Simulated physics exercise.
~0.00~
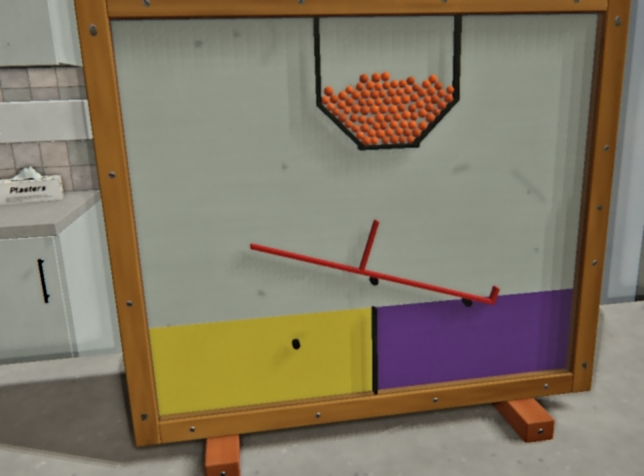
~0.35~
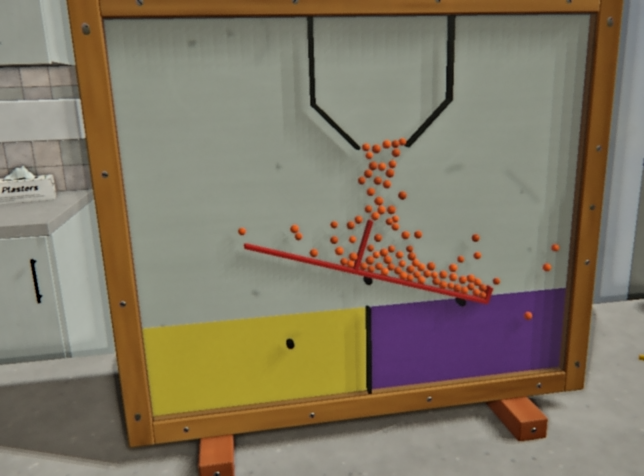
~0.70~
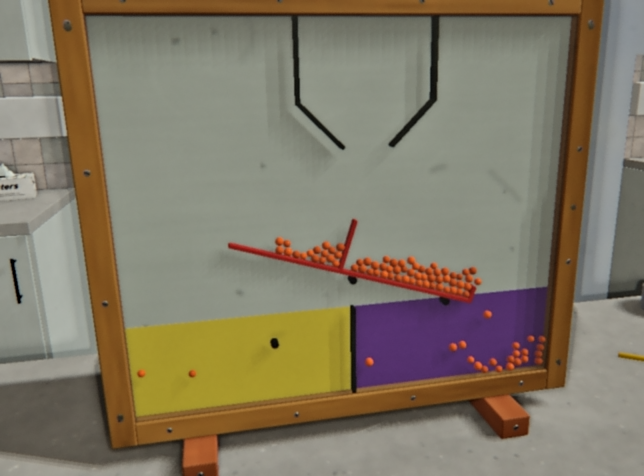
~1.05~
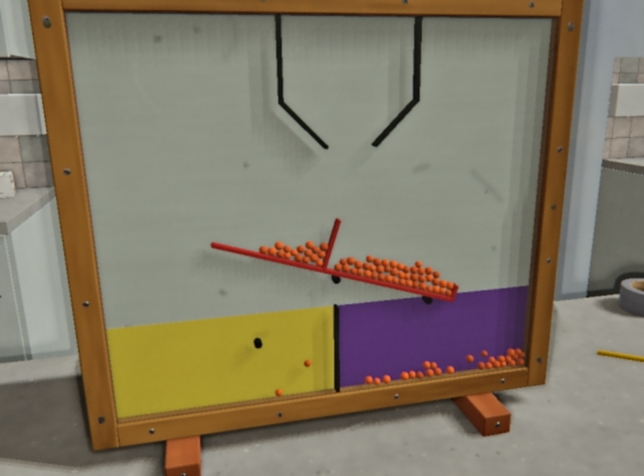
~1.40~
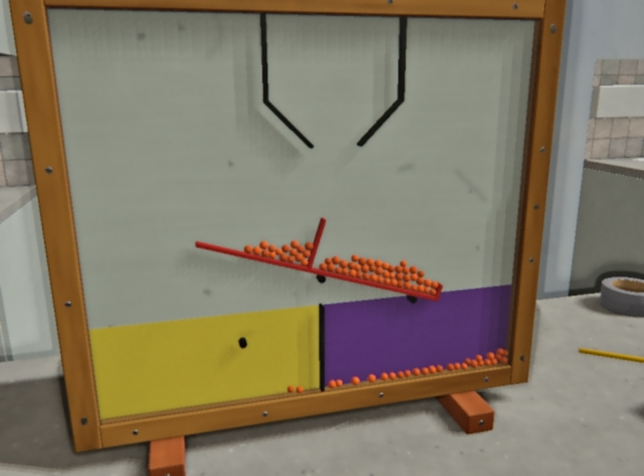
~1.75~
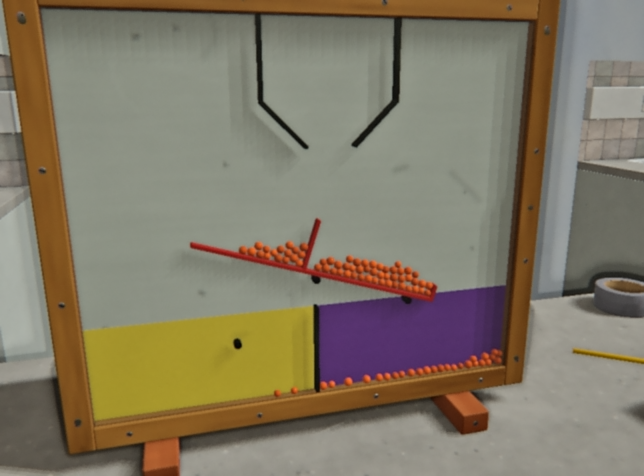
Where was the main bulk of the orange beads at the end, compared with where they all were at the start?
At the start the beads were all piled in the hopper at the top, but by the end most of them were lower down, resting on the slanted red tray, with a smaller share at the bottom of the purple bin.
